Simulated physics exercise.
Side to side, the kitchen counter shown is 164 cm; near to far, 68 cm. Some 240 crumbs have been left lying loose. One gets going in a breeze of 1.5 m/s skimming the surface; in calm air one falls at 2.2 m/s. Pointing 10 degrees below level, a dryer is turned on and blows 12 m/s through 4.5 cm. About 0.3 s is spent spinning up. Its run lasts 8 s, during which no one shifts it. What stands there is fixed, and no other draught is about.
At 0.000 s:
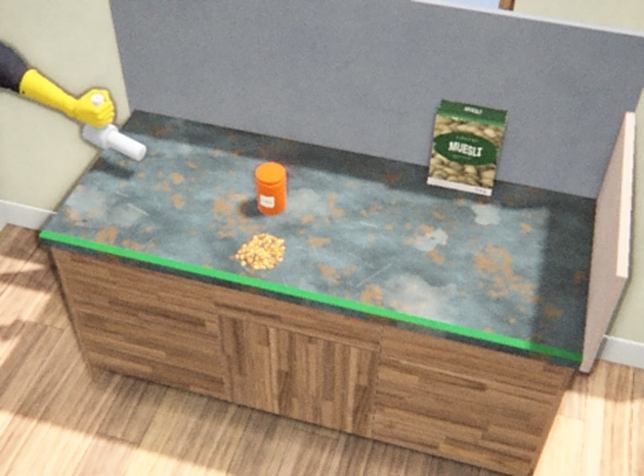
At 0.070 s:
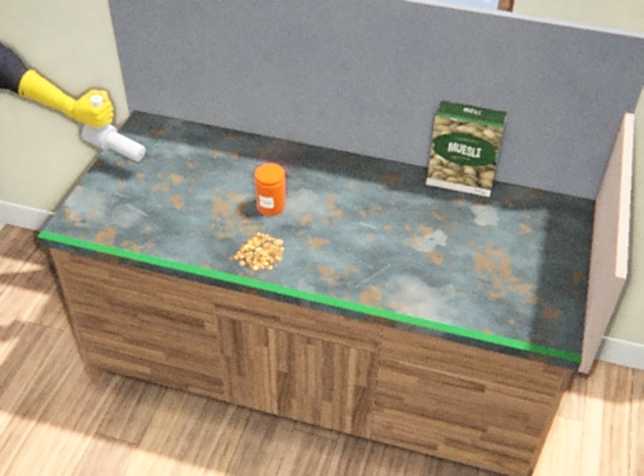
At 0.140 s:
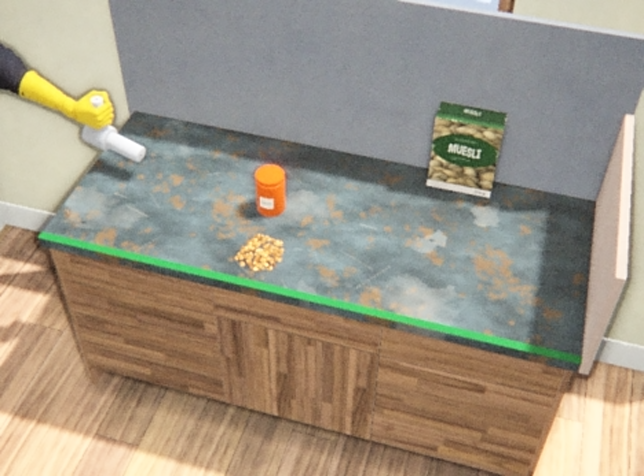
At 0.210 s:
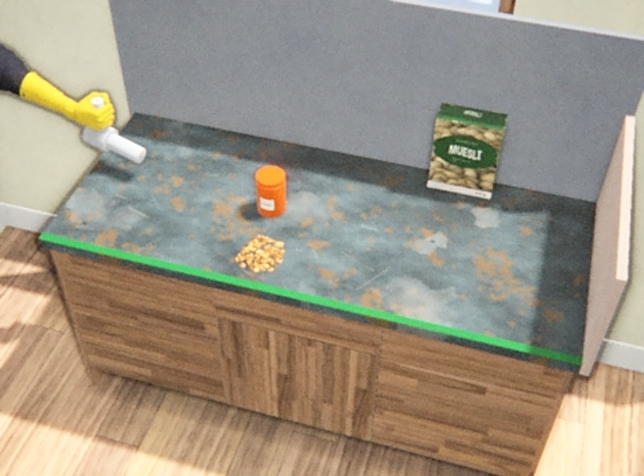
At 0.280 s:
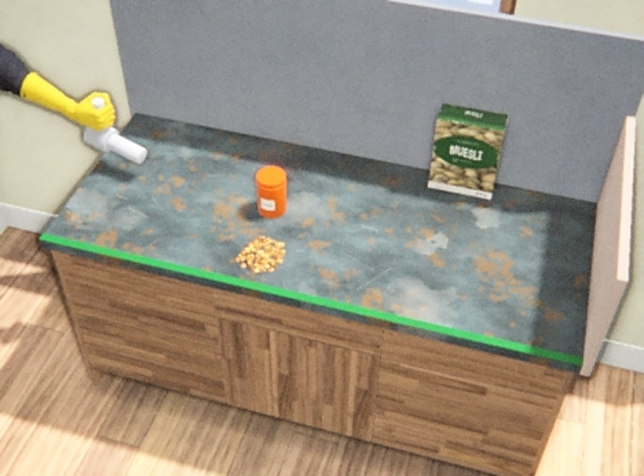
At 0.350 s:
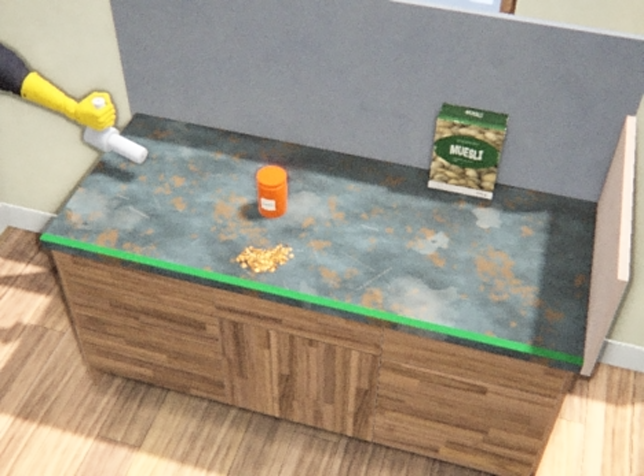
A small heap of golden crumbs lay still on the counter by an orange jar, then shifted and spread slightly rightward, while a yellow-gloved hand held a dryer steady at the left.
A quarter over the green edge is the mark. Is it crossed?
Yes, it is passed.
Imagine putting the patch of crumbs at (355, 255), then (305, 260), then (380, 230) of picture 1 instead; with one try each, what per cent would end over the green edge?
About 40, 90 and 0 in a hundred, in that order.
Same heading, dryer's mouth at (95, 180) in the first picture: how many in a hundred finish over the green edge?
I'd put it at around 50 per cent.
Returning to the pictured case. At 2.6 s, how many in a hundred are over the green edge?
I'd put it at about 100 percent.
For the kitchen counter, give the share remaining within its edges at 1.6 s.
The share then is about 0 %.
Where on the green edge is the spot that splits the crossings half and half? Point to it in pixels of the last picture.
(321, 305).
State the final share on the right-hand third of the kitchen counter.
Roughly 0 in a hundred.
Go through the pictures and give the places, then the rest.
In the first frame, the middle of the crumbs is near (262, 252), none has stirred yet and the mouth of the dryer is at (142, 154).
In the second frame, the middle of the crumbs is near (260, 250), none has stirred yet and the green edge is centred on (292, 296).
In the third frame, the middle of the crumbs is near (260, 251), none has stirred yet, the top of a jar is at (270, 174) and the top of a carton is at (472, 115).
In the fourth frame, the middle of the crumbs is near (261, 252) and none has stirred yet.
In the fifth frame, the middle of the crumbs is near (262, 253) and none has stirred yet.
In the sixth frame, the middle of the crumbs is near (266, 258), the farthest in sight from the dryer is at (284, 263) and about 35 % have left their places.
After 1.6 s, 100 % are over the green edge; 100 % have settled or left.
After 2.6 s, 100 % are over the green edge; 100 % have settled or left.
After 4.4 s, 100 % are over the green edge; 100 % have settled or left.
After 8.0 s, at the end, 100 % are over the green edge.
